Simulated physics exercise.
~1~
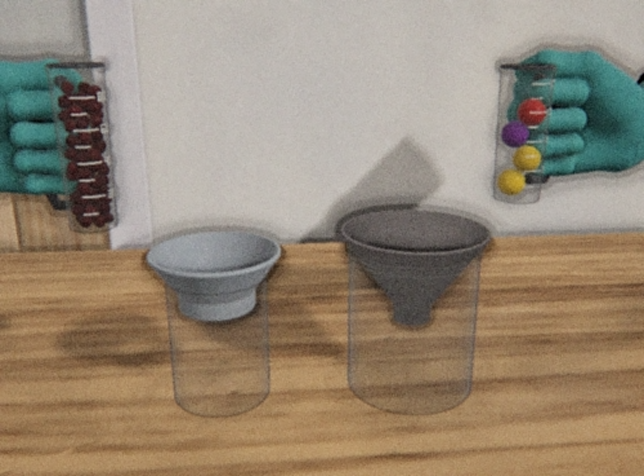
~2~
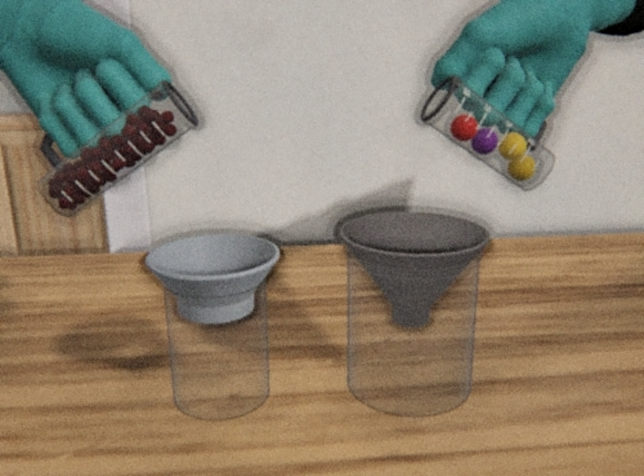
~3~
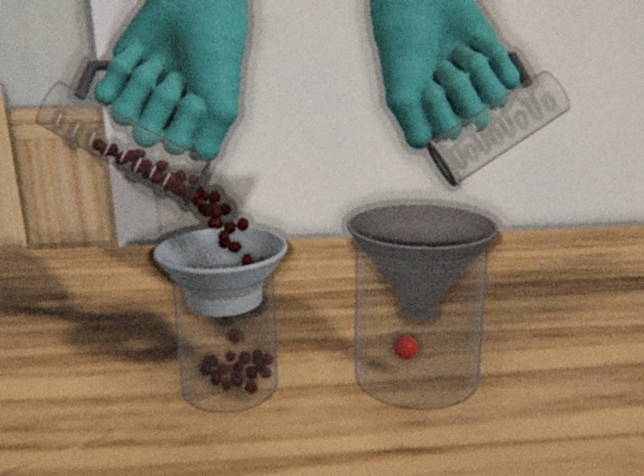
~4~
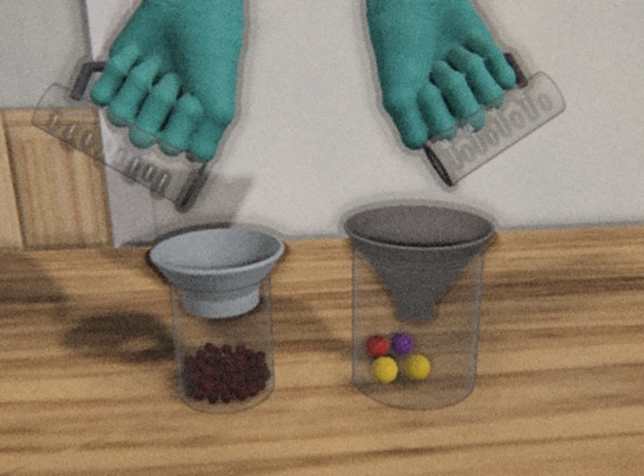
In this clip, two teal-gloved hands tip clear containers over funnels set in clear jars on a wooden surface, pouring small dark red balls on the left and four larger red, purple and yellow balls on the right, until all rest in the jars.
